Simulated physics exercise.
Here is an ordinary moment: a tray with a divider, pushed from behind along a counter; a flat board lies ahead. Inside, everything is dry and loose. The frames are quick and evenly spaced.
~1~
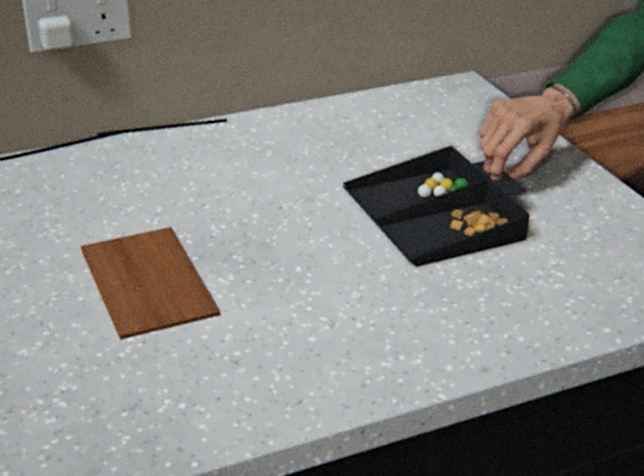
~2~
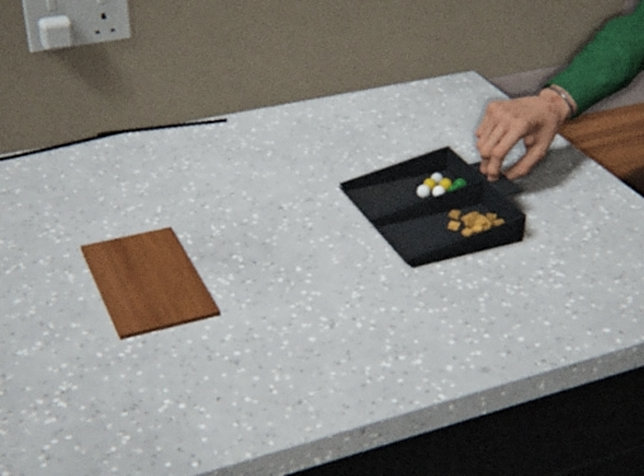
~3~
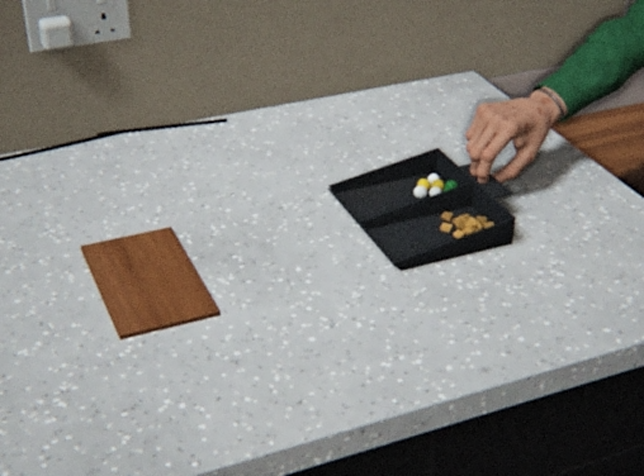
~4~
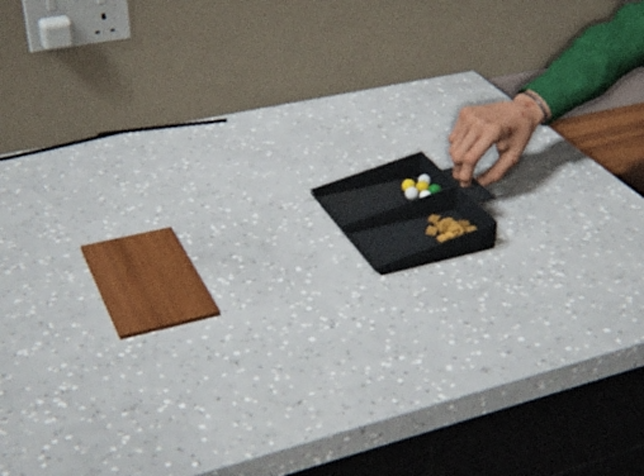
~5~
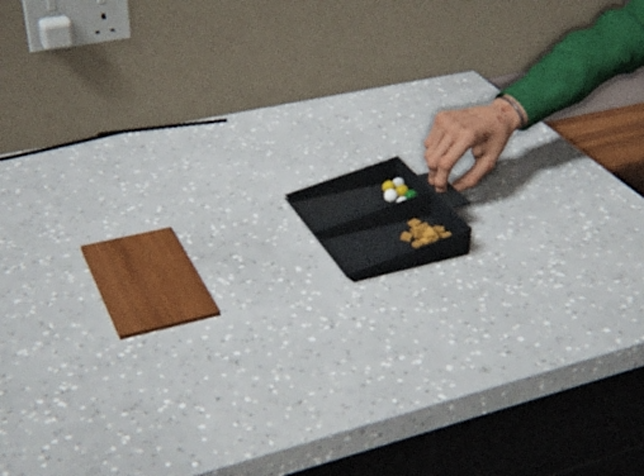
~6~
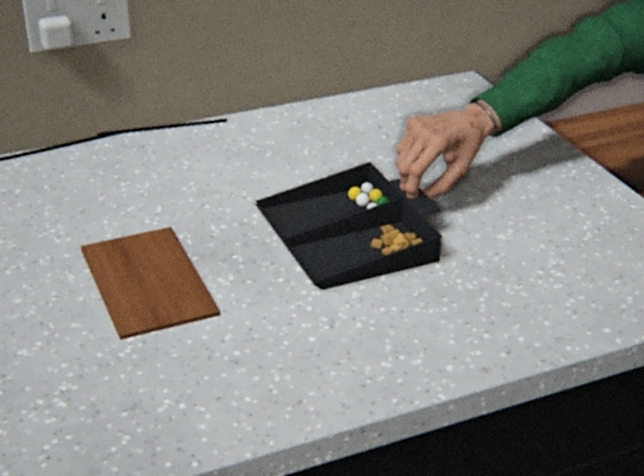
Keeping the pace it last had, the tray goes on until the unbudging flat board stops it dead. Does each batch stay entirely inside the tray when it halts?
Nearer batch - yes, it all stays inside; farther batch - no, some is thrown out.
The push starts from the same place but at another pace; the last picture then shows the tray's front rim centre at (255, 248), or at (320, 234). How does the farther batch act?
Lab note - place 1: Some overflow; place 2: Held in.
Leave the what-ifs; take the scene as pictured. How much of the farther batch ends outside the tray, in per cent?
Some 50 %.
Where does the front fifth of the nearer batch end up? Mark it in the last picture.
In the final frame you'd find it around (212, 280).
Then, 0.08 s later than the last frame, tray still sliding, front rim near (240, 251); nearer batch all inside; farther batch all inside.
Then, 0.26 s later than the last frame, tray stopped at the flat board; nearer batch all inside, moved towards the front rim; farther batch all inside, moved towards the front rim.
Then, 0.47 s later than the last frame, tray stopped at the flat board; nearer batch all inside, moved towards the front rim; farther batch roughly half out of the tray.
When it is over, tray stopped at the flat board; nearer batch all inside, moved towards the front rim; farther batch roughly half out of the tray.
